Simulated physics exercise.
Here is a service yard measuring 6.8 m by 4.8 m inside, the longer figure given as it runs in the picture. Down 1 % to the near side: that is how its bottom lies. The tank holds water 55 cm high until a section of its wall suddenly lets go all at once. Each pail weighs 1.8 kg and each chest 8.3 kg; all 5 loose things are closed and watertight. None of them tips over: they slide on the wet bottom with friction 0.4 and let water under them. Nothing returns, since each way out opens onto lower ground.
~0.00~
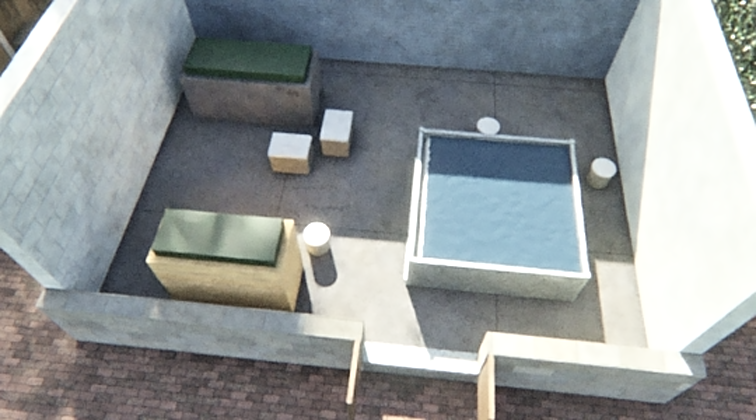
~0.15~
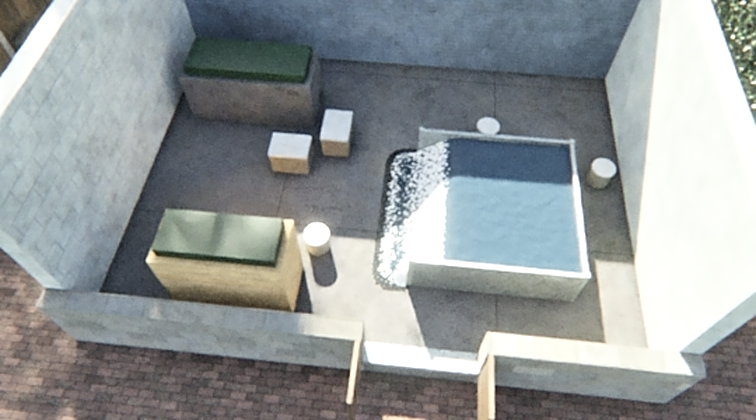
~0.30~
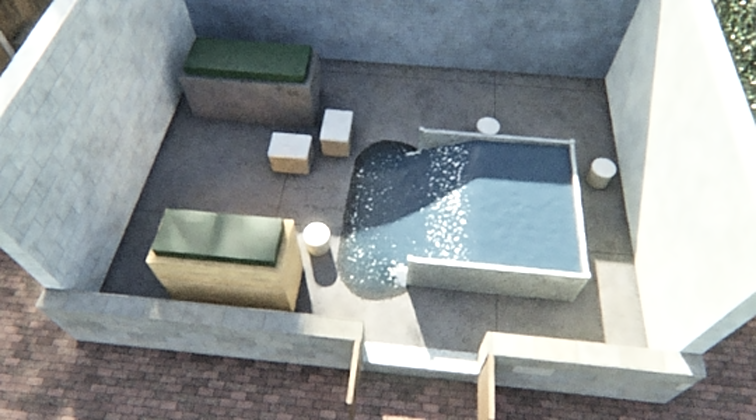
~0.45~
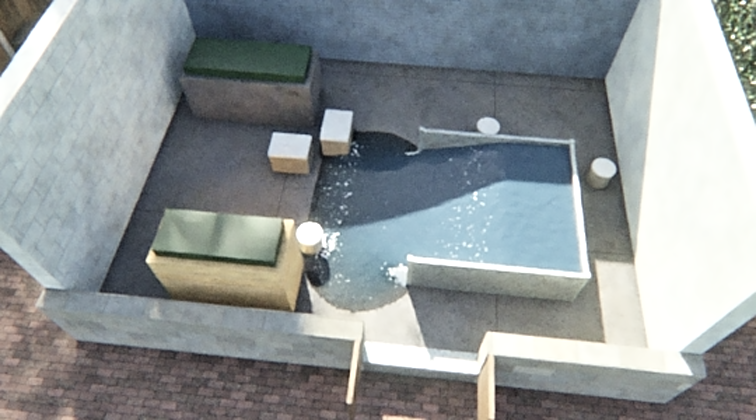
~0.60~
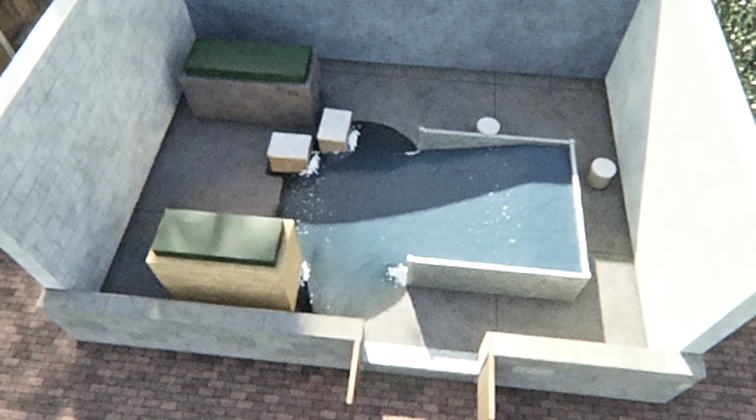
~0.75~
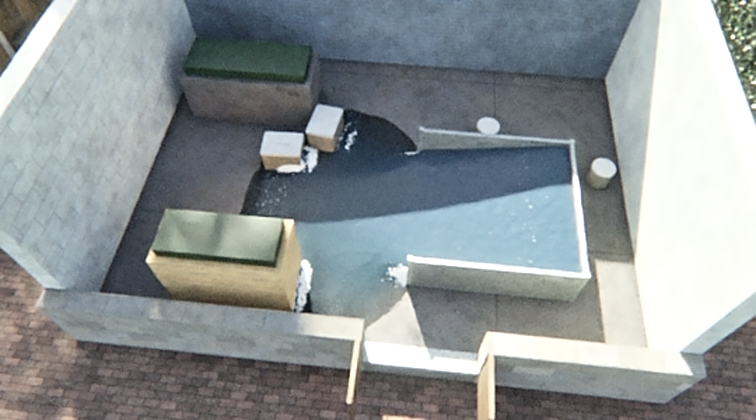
In a walled yard, a raised pool on the right loses its left side, and water pours out across the grey floor. The sheet spreads leftward, reaching a small pale cylinder, which shifts slightly and then disappears from view, before the water meets two pale boxes and nudges them a little left.
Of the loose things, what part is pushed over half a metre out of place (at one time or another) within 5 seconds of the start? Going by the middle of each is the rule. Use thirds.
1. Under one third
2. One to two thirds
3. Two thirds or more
(2) One to two thirds.
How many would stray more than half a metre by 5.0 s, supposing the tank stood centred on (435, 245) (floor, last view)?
3.
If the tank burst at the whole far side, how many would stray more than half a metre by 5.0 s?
The answer then is 5.
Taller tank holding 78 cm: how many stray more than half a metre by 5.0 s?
Then 3 of them.
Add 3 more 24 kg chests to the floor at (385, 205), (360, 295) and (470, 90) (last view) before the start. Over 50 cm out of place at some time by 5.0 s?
Order as listed: Beyond half a metre / beyond half a metre / inside half a metre.
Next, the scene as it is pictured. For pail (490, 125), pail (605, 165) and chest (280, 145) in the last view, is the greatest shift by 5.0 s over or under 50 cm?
The first is inside the limit, the second inside the limit, and the third beyond the limit.
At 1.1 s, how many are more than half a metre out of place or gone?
I make it 2 by then.
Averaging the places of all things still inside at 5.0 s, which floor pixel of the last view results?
Centre of the remaining things: Roughly (341, 163).
After 1.1 s 2 of 5 are over 50 cm from their spots; 0 afloat.
After 2.2 s 3 of 5 are over 50 cm from their spots; 3 afloat.
After 3.5 s 3 of 5 are over 50 cm from their spots; 3 afloat.
After 5.0 s 3 of 5 are over 50 cm from their spots, and 3 have been at some point; 3 afloat.
